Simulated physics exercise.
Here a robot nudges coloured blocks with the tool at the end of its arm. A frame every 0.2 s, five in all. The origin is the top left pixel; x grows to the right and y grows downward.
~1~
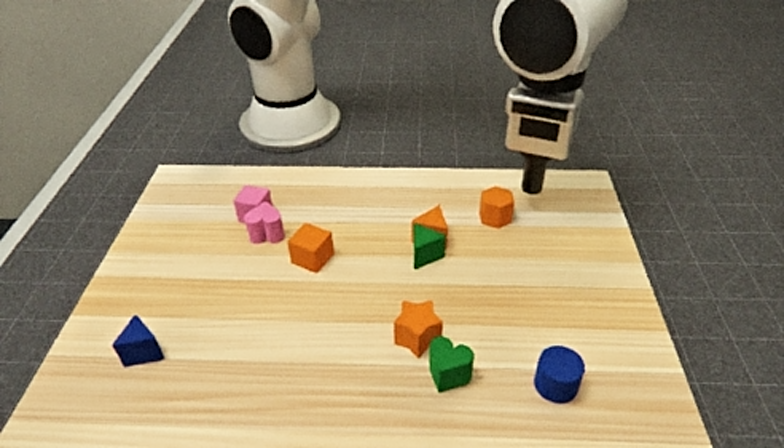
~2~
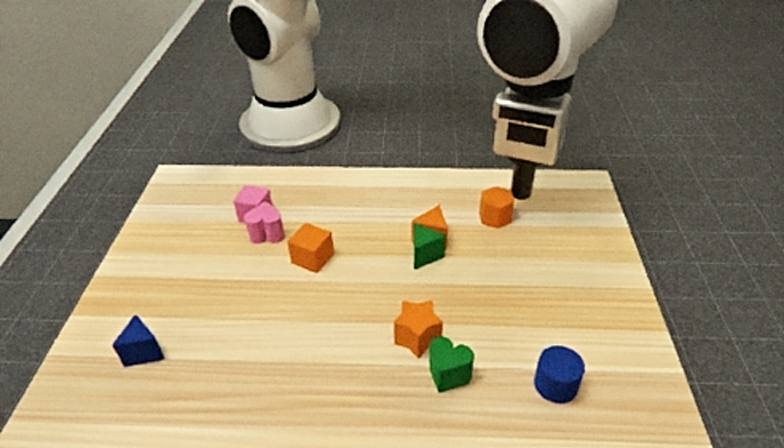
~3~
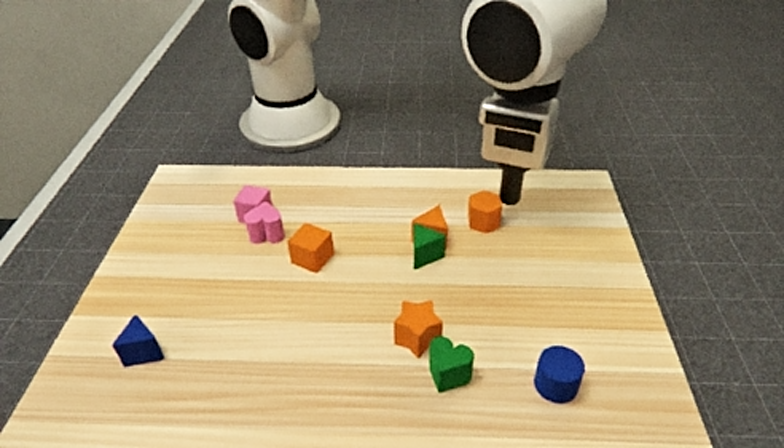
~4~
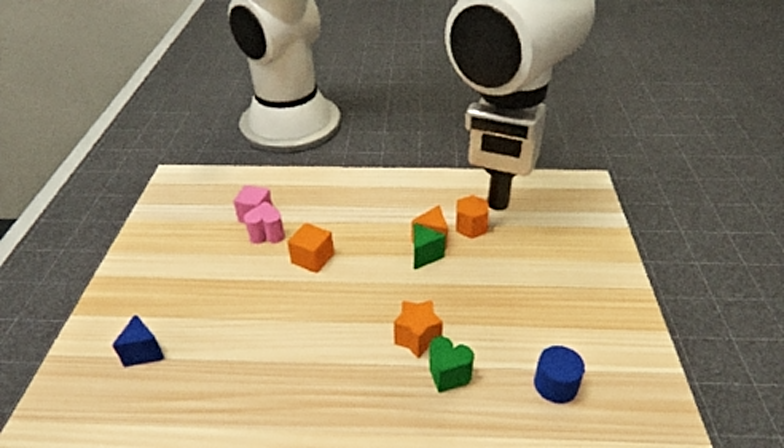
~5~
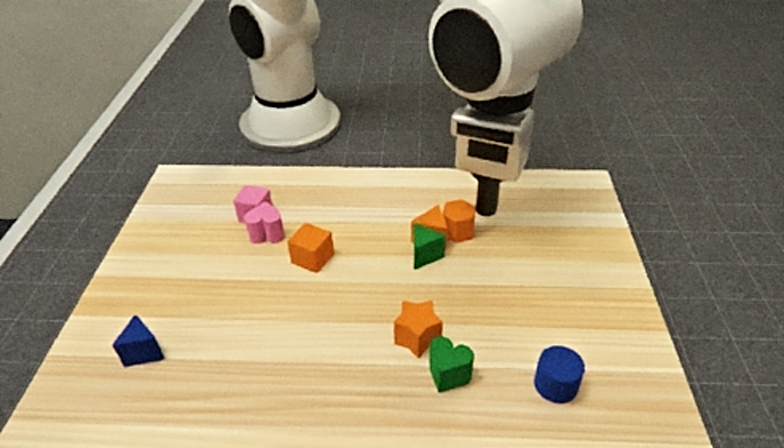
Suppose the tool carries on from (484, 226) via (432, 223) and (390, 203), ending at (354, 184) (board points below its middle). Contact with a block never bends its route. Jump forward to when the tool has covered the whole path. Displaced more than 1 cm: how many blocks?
Two move.
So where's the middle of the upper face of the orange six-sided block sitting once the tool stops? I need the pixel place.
My prediction: (394, 206).
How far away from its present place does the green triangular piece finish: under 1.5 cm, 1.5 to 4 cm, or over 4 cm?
Up to 1.5 cm.
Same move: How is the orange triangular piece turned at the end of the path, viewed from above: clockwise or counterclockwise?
It is turned anticlockwise.
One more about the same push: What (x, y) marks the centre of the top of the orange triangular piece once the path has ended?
At roughly (386, 225).
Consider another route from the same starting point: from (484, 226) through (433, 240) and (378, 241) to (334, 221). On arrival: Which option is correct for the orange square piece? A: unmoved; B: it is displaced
The correct letter is A.
What follows on the original path. One third of the way, tool at (432, 207); green triangular piece at (422, 236), turned 25° anticlockwise; orange triangular piece at (389, 224), turned 50° anticlockwise; orange six-sided block at (406, 209), turned 15° anticlockwise.
Two thirds of the way, tool at (390, 188); green triangular piece at (422, 236), turned 25° anticlockwise; orange triangular piece at (386, 225), turned 60° anticlockwise; orange six-sided block at (394, 206), turned 55° anticlockwise.
At the end, tool at (353, 168); green triangular piece at (422, 236), turned 25° anticlockwise; orange triangular piece at (386, 225), turned 60° anticlockwise; orange six-sided block at (394, 206), turned 55° anticlockwise.
